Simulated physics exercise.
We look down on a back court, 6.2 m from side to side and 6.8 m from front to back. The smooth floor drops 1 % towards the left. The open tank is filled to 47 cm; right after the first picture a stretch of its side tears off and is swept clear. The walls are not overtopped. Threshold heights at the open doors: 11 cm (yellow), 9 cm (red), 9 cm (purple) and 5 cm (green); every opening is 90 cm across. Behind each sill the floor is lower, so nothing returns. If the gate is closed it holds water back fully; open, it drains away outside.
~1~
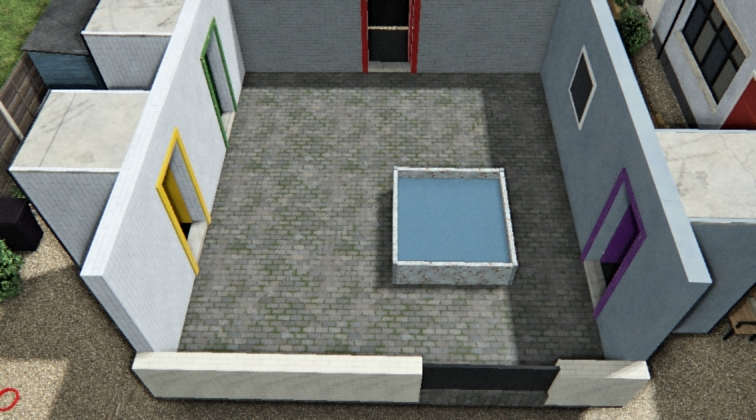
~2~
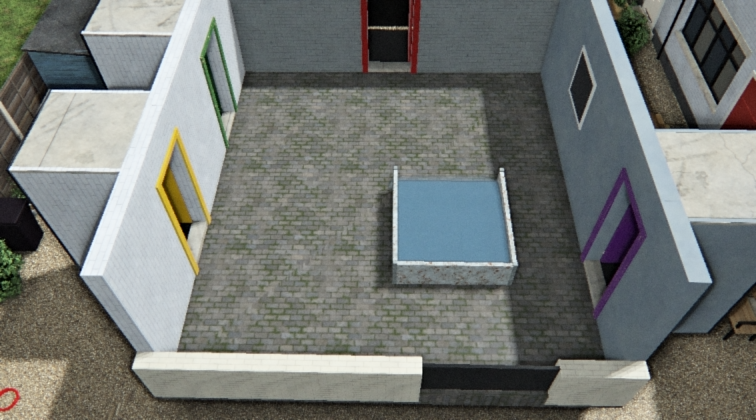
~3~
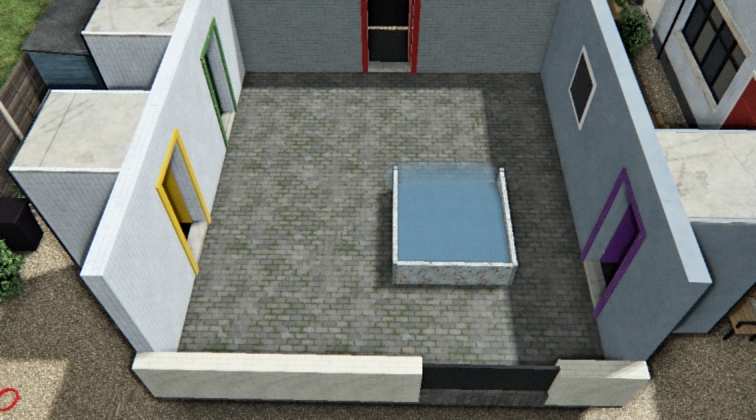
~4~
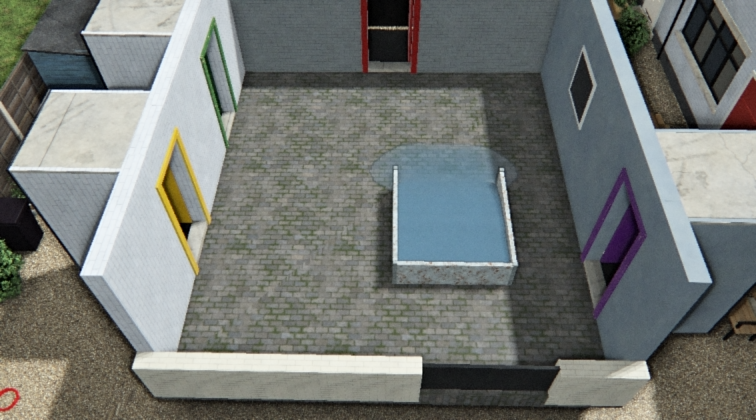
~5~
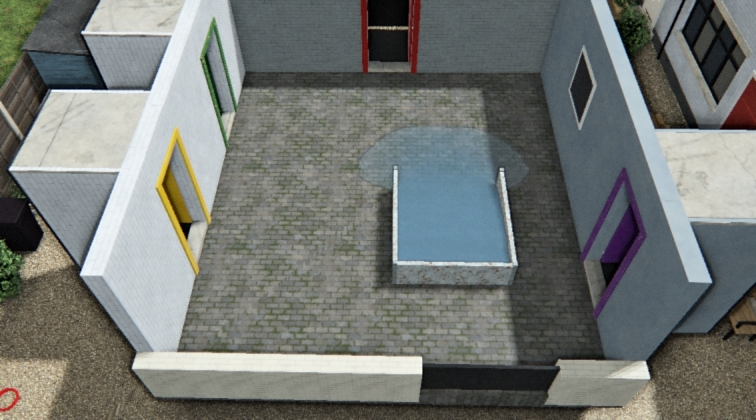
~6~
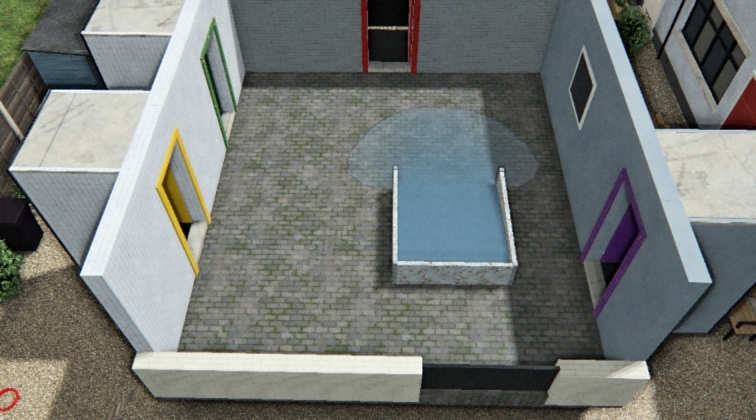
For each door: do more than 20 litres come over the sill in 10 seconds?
Door by door: At the yellow door it does not reach the limit; at the red door it goes over the limit; at the purple door it stays under the limit; at the green door it goes over the limit.
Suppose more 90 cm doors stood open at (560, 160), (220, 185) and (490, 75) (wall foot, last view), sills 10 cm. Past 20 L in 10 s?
In that order: Under, under, above.
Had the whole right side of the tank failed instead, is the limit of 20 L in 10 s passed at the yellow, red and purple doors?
Against that limit: Yellow not over, red below, purple above.
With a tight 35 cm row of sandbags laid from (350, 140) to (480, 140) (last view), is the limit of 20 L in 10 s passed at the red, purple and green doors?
Against that limit: Red not over, purple below, green above.
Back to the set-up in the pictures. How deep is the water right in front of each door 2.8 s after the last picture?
Depths in cm: Yellow 0, red 15, purple 0, green 0.
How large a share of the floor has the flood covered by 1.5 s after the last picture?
Some 35 per cent of it.
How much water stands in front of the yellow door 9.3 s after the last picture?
Some 4.5 cm.
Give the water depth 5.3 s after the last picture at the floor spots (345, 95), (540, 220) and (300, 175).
About 6, 3 and 1 cm.
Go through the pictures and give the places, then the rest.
The first frame shows the open tank at (451, 217) is whole and still, 47 cm deep.
In the second frame, the front is at a hidden place, 0.9 m from the gap on the open tank's far side; 0.4 m2 of floor is under water; 47 cm left at the back of the open tank.
In the third frame, the front is at (388, 175), 1.1 m from the gap on the open tank's far side; 1.2 m2 of floor is under water; 47 cm left at the back of the open tank.
In the fourth frame, the front is at (385, 158), 1.3 m from the gap on the open tank's far side; 2.3 m2 of floor is under water; 47 cm left at the back of the open tank.
In the fifth frame, the front is at (398, 133), 1.7 m from the gap on the open tank's far side; 3.4 m2 of floor is under water; 46 cm left at the back of the open tank.
In the sixth frame, water pours out on the open tank's far side and has run 2.1 m, to (413, 112); typically 5 cm deep outside, 41 cm at the open tank's back.
Then, 0.7 s after the last picture water covers 30 % of the floor and is deepest (20 cm) near (418, 185); yellow door not reached, red door 9 cm at the sill, 0 L in, purple door not reached, green door not reached.
Then, 1.5 s after the last picture water covers 35 % of the floor and is deepest (27 cm) near (535, 75); yellow door not reached, red door 20 cm at the sill, 22 L in, purple door not reached, green door not reached.
Then, 2.8 s after the last picture water covers 40 % of the floor and is deepest (22 cm) near (246, 74); yellow door not reached, red door 15 cm at the sill, 69 L in, purple door not reached, green door not reached.
Then, 5.3 s after the last picture water covers 60 % of the floor and is deepest (13 cm) near (286, 85); yellow door 3 cm at the sill, 0 L in, red door 7 cm at the sill, 82 L in, purple door 1 cm at the sill, 0 L in, green door 9 cm at the sill, 11 L in.
Then, 9.3 s after the last picture water covers 85 % of the floor and is deepest (12 cm) near (173, 374); yellow door 5 cm at the sill, 0 L in, red door 3 cm at the sill, 83 L in, purple door 2 cm at the sill, 0 L in, green door 9 cm at the sill, 54 L in.
